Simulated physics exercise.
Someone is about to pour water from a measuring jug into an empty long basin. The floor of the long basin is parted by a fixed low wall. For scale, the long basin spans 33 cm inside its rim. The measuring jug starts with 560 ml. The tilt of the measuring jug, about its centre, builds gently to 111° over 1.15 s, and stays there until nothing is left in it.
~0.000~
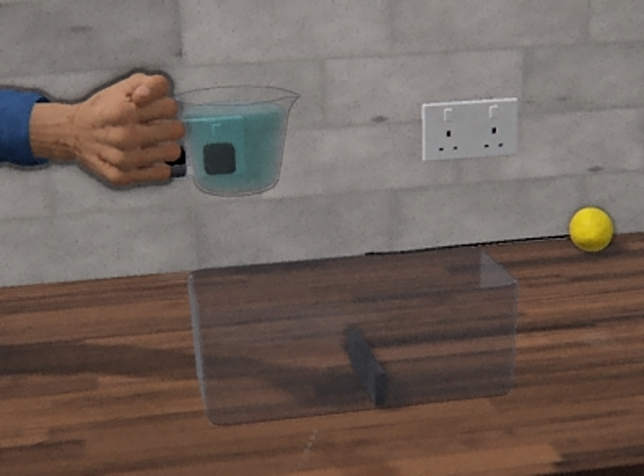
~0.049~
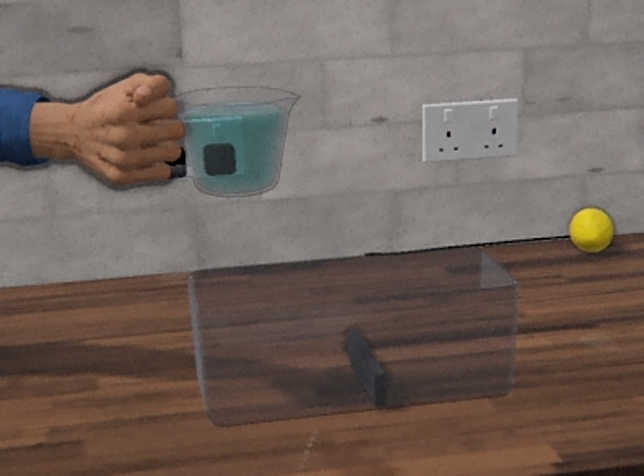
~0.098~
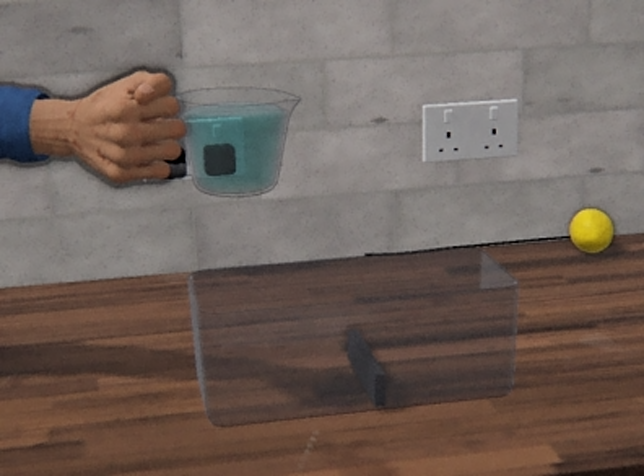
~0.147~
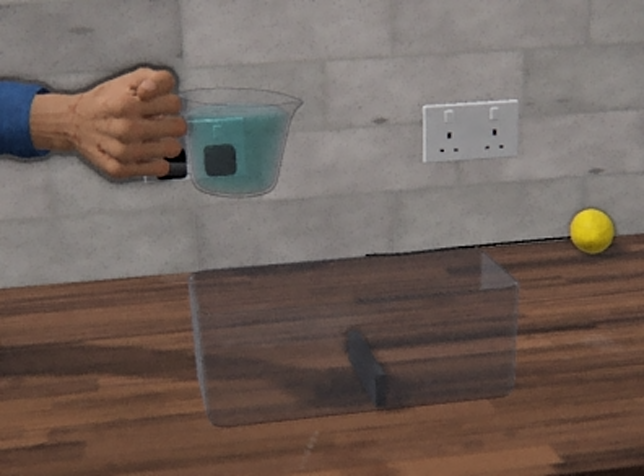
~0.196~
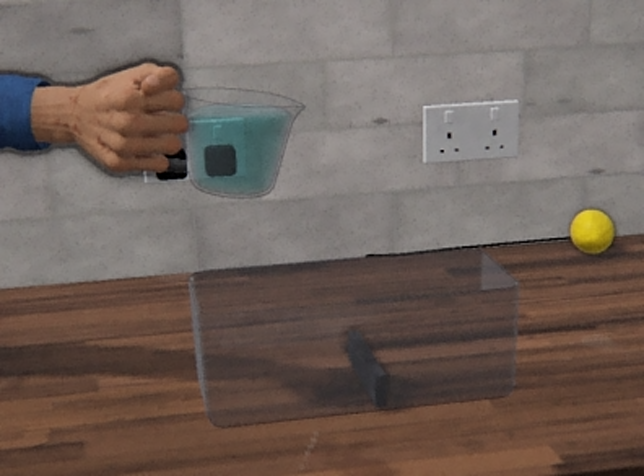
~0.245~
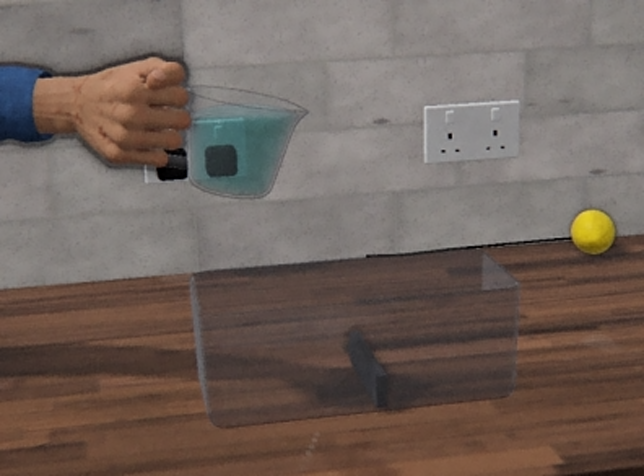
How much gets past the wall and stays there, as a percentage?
The far part has some 63 per cent.
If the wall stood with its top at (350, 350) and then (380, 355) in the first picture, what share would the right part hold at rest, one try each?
First 80, then 40 per cent.
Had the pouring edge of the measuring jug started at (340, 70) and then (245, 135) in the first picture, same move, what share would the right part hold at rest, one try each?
In turn about 90 and 5 per cent.
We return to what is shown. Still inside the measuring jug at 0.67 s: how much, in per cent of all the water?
About 62 per cent.
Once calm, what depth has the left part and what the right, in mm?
Some 8 mm on the left and 18 mm on the right.
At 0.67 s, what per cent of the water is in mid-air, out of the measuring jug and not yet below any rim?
Near 26 in a hundred.
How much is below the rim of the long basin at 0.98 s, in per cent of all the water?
Near 80 in a hundred.
By 0.67 s the tilt is 69° and 62 per cent is still to pour, 2 is left of the wall and 9 right of it.
By 0.98 s the tilt is 105° and 7 per cent is still to pour, 21 is left of the wall and 59 right of it.
By 1.30 s the tilt is 111° and 0 per cent is still to pour, 36 is left of the wall and 63 right of it.
By 1.65 s the tilt is 111° and 0 per cent is still to pour, 36 is left of the wall and 63 right of it.
At rest 36 per cent lies left of the wall, 63 right of it and 1 outside.
